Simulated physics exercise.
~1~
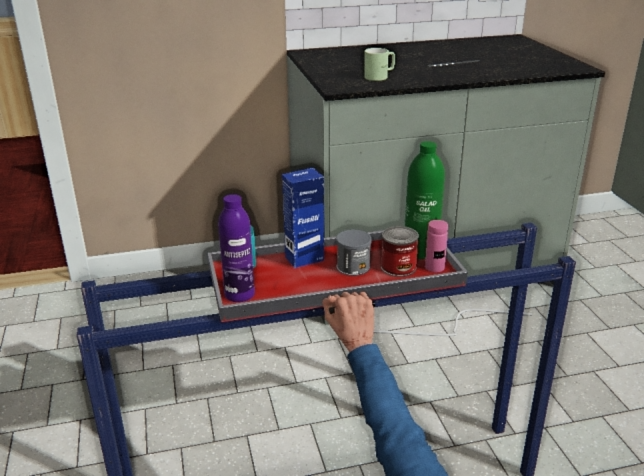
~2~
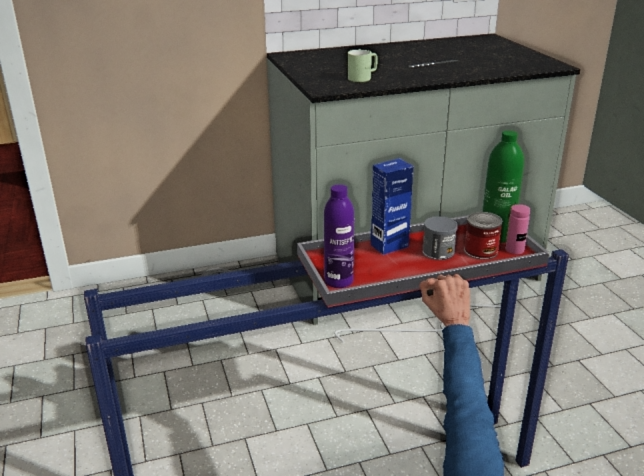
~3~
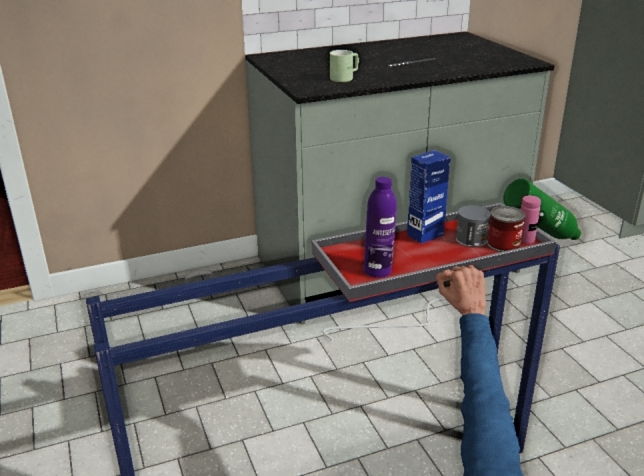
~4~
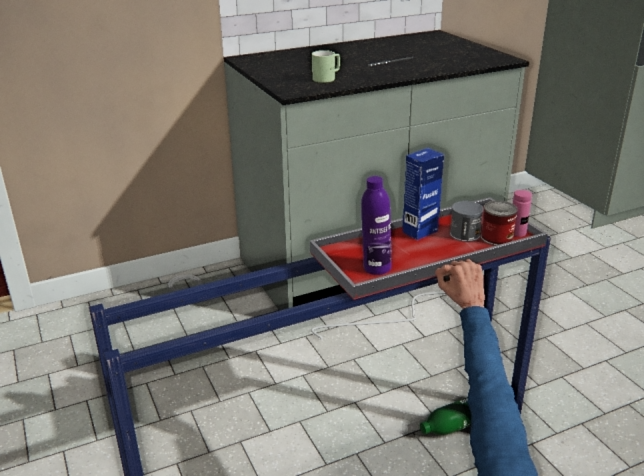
A green bottle tumbles to the floor as a hand slides a loaded tray right.
